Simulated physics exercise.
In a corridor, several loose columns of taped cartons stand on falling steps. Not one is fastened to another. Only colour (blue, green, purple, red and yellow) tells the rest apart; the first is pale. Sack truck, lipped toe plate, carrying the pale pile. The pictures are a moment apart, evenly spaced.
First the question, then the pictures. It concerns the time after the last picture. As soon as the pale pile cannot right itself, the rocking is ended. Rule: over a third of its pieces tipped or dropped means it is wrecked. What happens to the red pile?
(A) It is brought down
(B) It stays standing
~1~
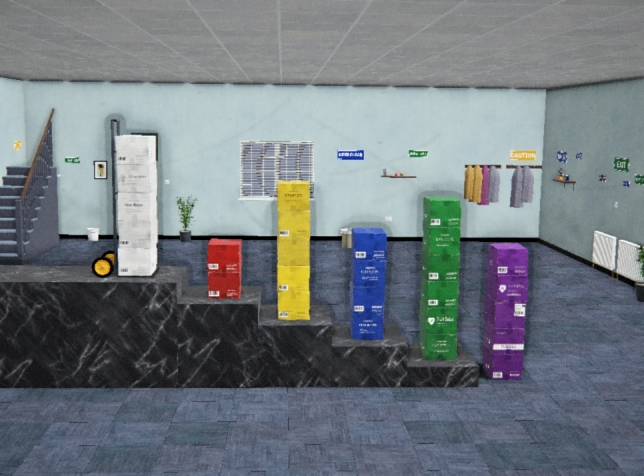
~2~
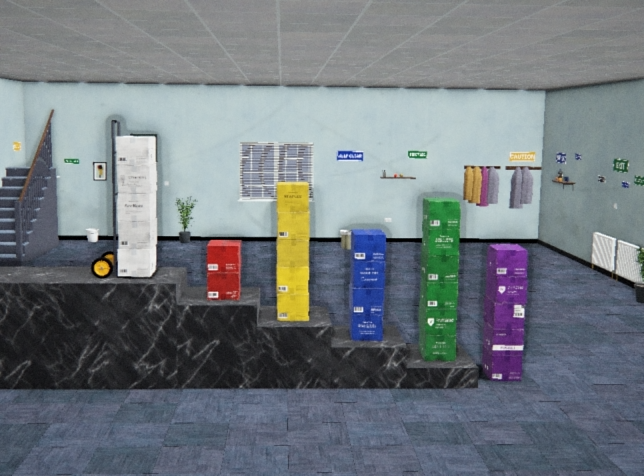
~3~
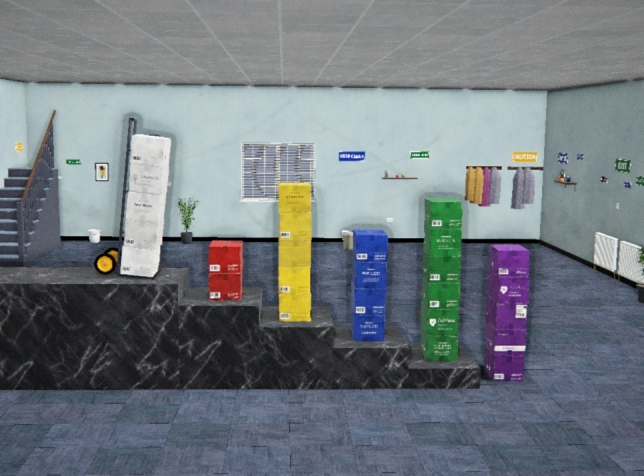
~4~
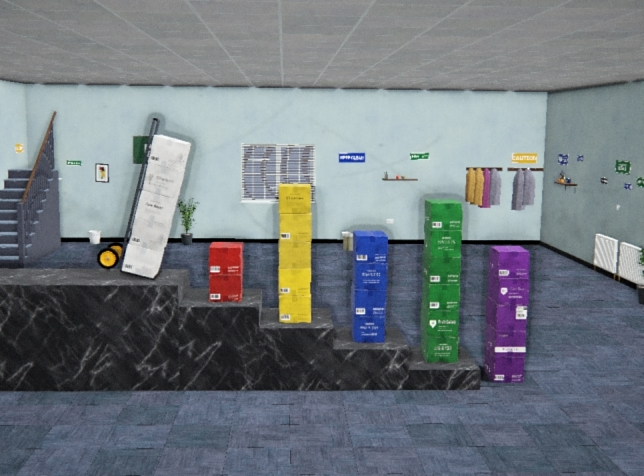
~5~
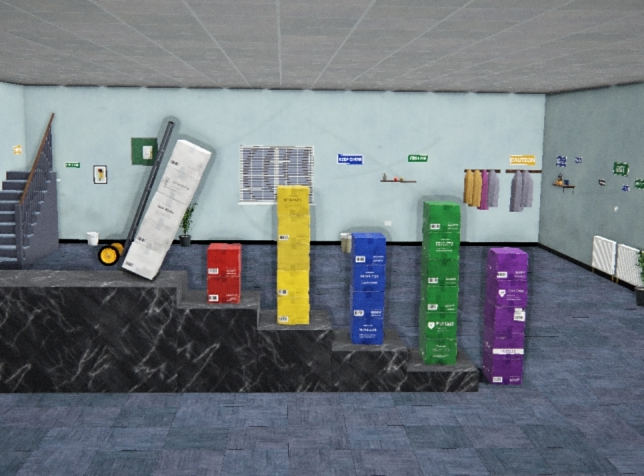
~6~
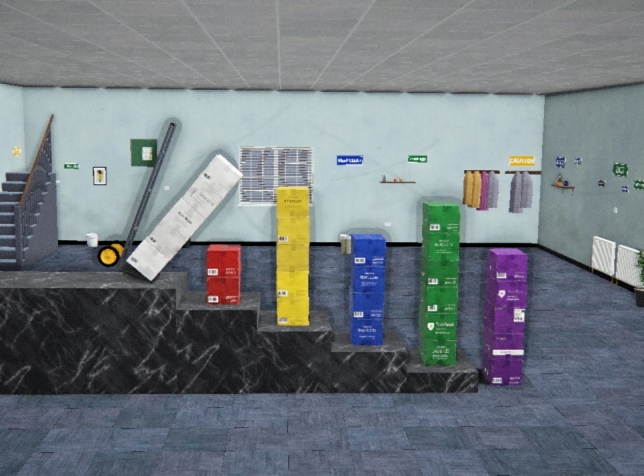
Answer: B.
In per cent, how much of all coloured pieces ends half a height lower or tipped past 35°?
It comes out at around 80 per cent.
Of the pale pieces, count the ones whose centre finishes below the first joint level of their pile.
Pale pieces: 4.
Shortly afterwards, 5 of the pale pile down; none of the 2 red cartons down (0 of 22 in all colours); top red carton unmoved; top yellow carton tilted a little.
Next, 5 of the pale pile down; none of the 2 red cartons down (5 of 22 in all colours); top red carton unmoved; top yellow carton tilted clearly, about its own height lower.
Some moments later, 5 of the pale pile down; none of the 2 red cartons down (13 of 22 in all colours); top red carton unmoved; top purple carton tilted clearly, half its height lower.
Afterwards, 5 of the pale pile down; none of the 2 red cartons down (18 of 22 in all colours); top red carton unmoved; top purple carton upside down.
In the end, 5 of the pale pile down; none of the 2 red cartons down (18 of 22 in all colours); top red carton unmoved; top green carton upside down. From the last view, middles, top red carton near (225, 261).
